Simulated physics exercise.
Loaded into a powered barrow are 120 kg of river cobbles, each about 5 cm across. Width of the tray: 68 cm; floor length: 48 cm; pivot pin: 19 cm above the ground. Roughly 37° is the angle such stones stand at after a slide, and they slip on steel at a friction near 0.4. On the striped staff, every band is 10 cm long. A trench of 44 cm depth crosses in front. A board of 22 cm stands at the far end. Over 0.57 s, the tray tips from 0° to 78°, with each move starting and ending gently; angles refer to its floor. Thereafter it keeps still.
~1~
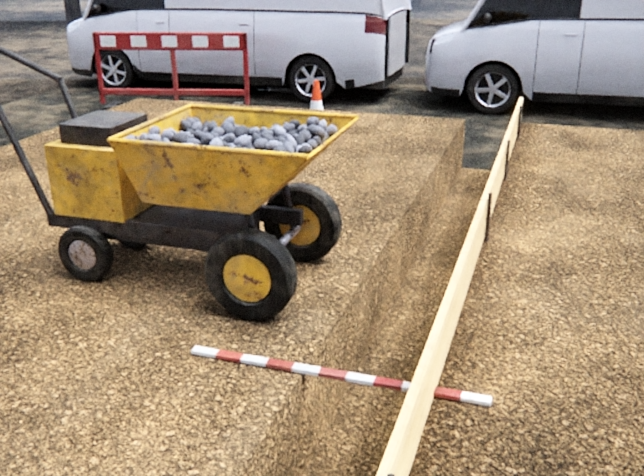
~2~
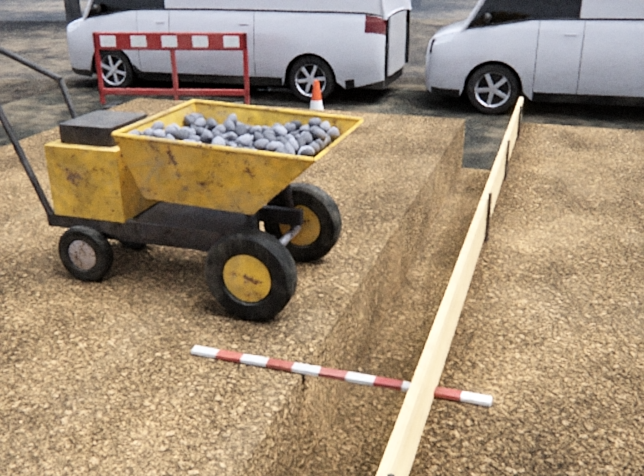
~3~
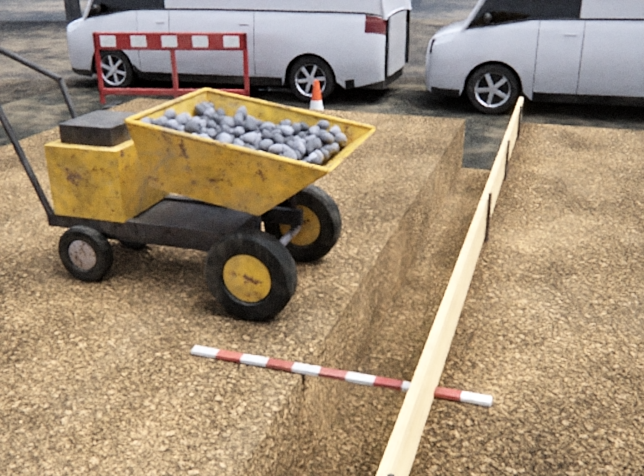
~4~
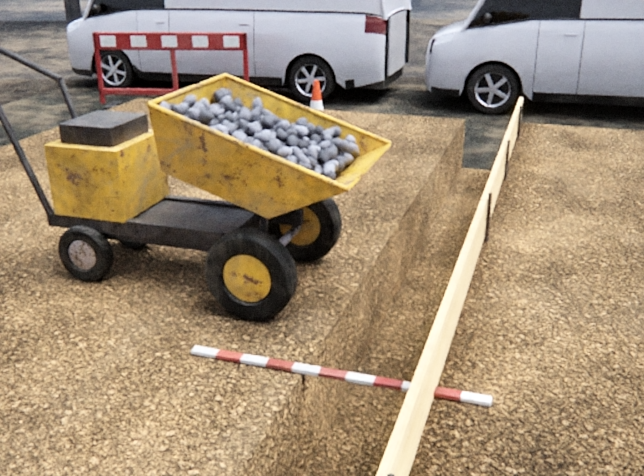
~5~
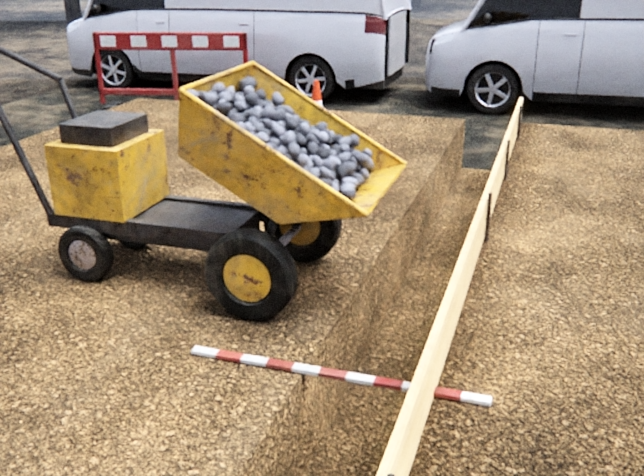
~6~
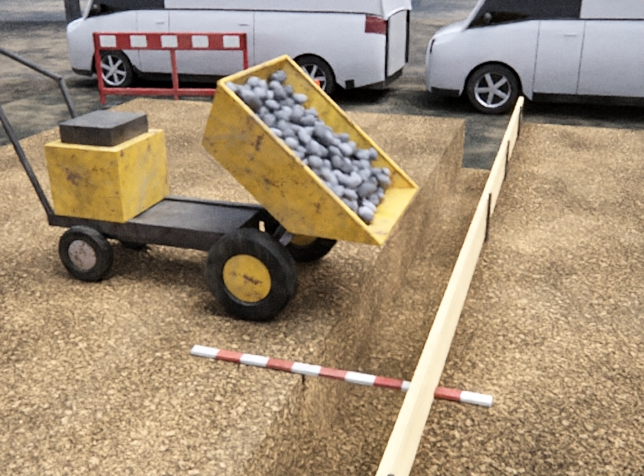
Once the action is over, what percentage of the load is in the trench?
About 91 in every hundred.
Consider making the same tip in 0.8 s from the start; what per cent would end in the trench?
Roughly 100% would finish there.
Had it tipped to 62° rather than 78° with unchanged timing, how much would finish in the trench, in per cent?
Roughly 80 per cent would end in the trench.
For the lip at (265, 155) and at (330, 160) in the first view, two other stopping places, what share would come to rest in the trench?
Near 100 per cent from the first place, 65 from the second.
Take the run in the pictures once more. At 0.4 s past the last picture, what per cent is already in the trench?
About 40 per cent by then.
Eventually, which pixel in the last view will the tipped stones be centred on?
(413, 381).
Then, 0.1 s after the last picture the floor is at 66°, 100 % in the tray; the foremost stones are at (410, 256).
Then, 0.4 s after the last picture the floor is at 78°, 54 % in the tray, 41 % in the trench, 5 % past the trench; the foremost stones are at (481, 274).
Then, 0.7 s after the last picture the floor is at 78°, 4 % in the tray, 87 % in the trench, 9 % past the trench; the foremost stones are past the picture's edge.
Then, 2.7 s after the last picture the floor is at 78°, 0 % in the tray, 91 % in the trench, 9 % past the trench; the foremost stones are past the picture's edge.
